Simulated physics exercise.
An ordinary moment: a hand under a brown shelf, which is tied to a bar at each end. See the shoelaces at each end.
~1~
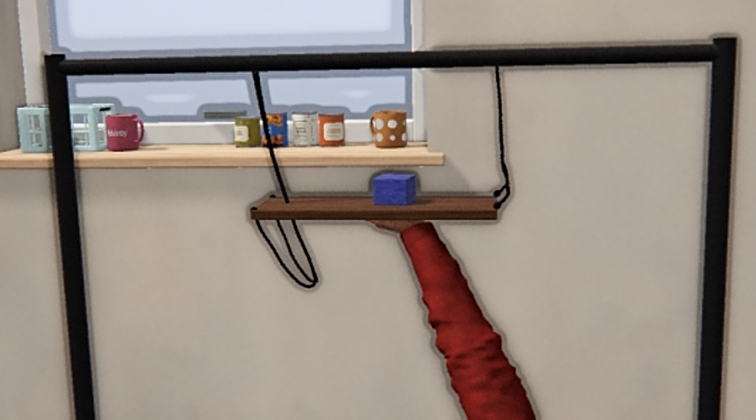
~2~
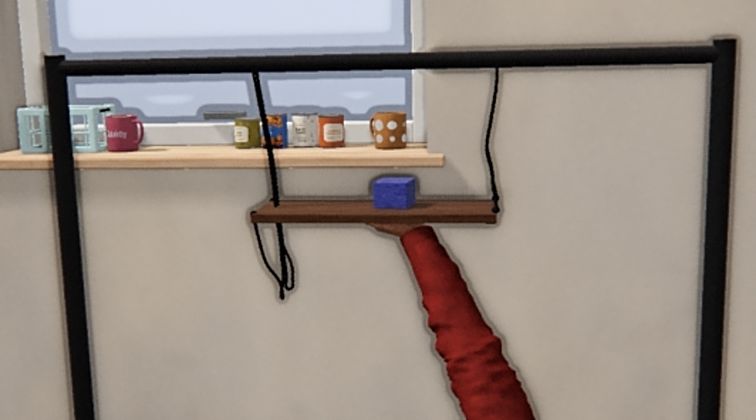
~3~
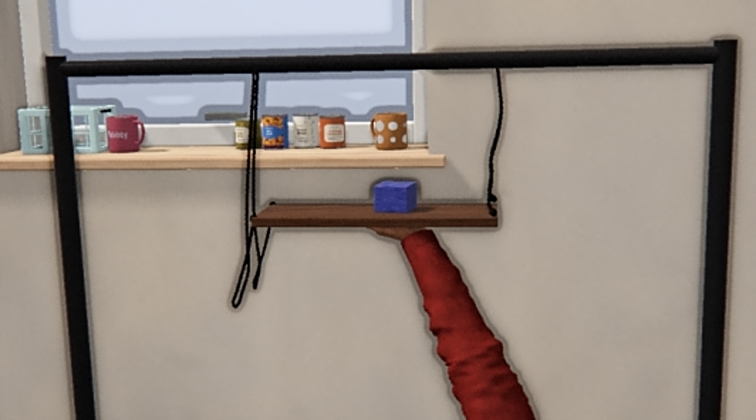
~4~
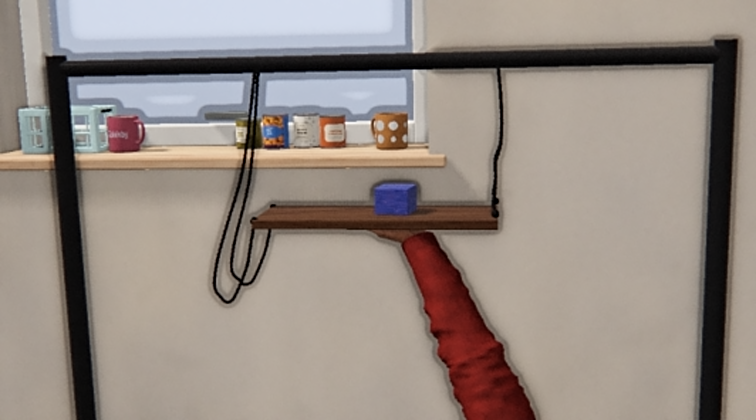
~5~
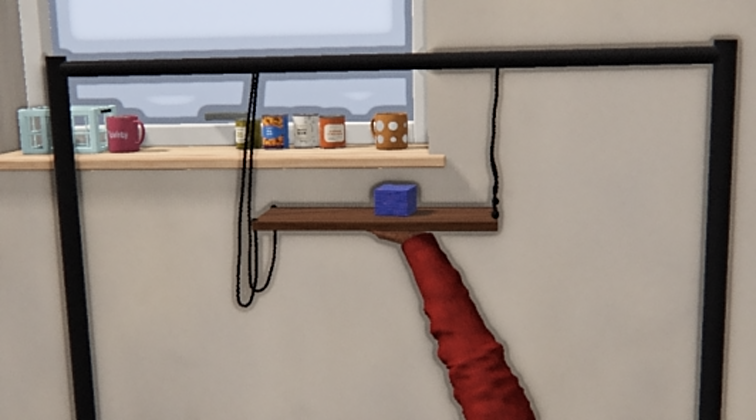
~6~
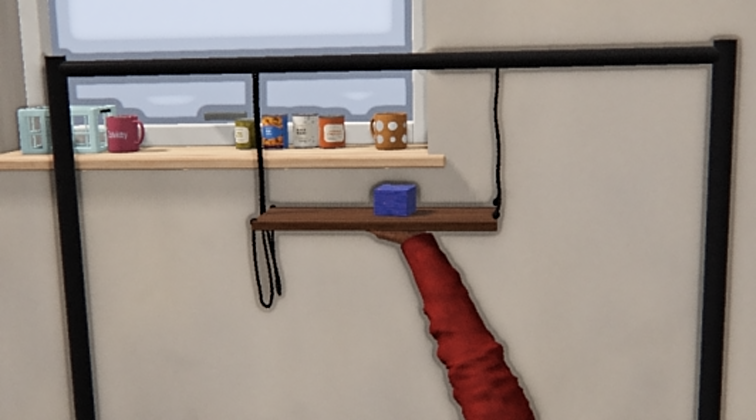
A hand holds up a brown shelf with a blue block while slack laces sway.
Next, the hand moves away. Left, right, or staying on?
It comes off at the left.
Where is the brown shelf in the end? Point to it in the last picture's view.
Once nothing moves, its middle is at (423, 302) in the last view.
Then, 0.42 s later than the last view, board tipped 35° down to the left; block falling near (315, 351).
Then, 0.96 s later than the last view, board tipped 52° down to the left; block on the floor.
Then, 1.50 s later than the last view, board tipped 45° down to the left; block on the floor.
Finally, board tipped 48° down to the left; block on the floor. The blue block slides off to the left.
